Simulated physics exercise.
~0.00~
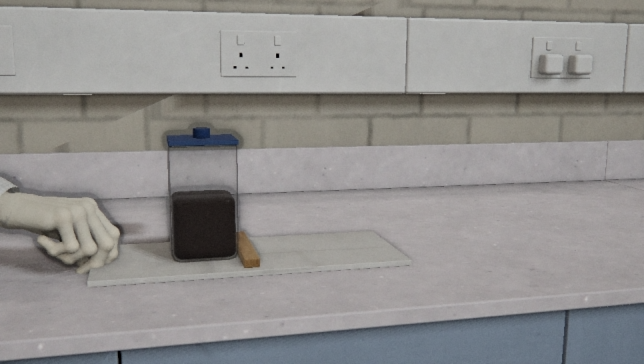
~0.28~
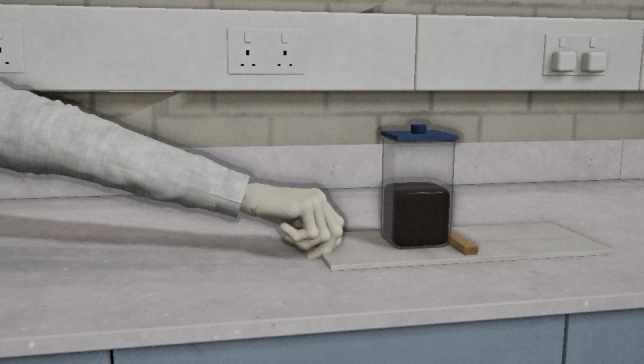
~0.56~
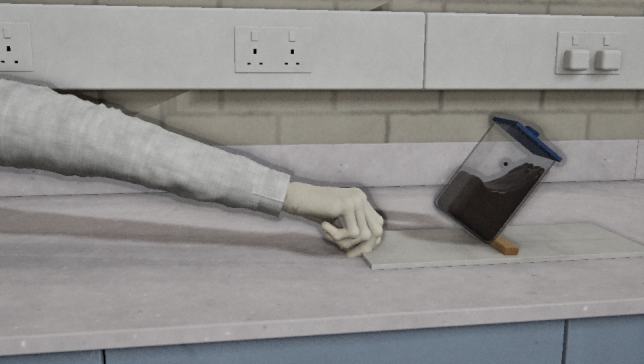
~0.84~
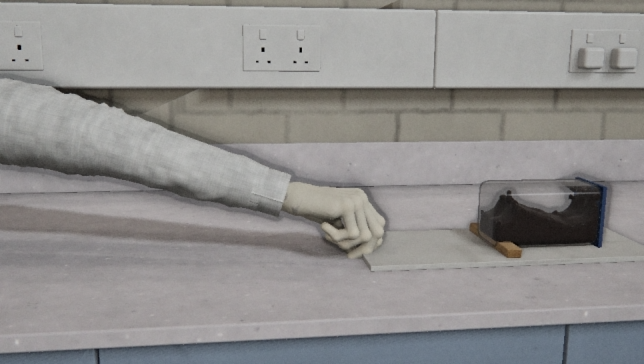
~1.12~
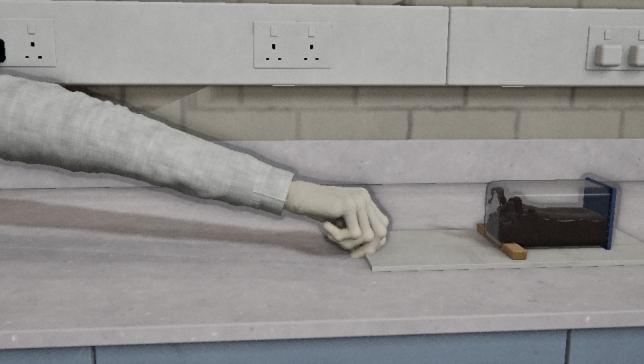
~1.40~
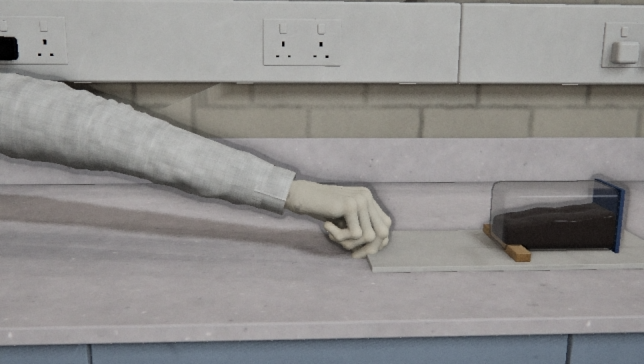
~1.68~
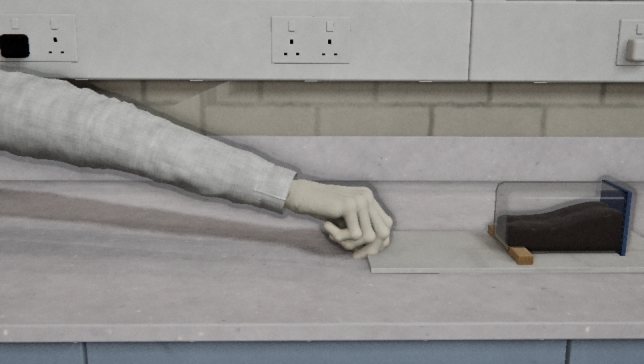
In this clip, a hand slides a pale board carrying a blue-lidded clear canister of dark contents rightward along a countertop, then stops; the canister tips over a small wooden batten and ends lying on its side, lid to the right, its contents settling.
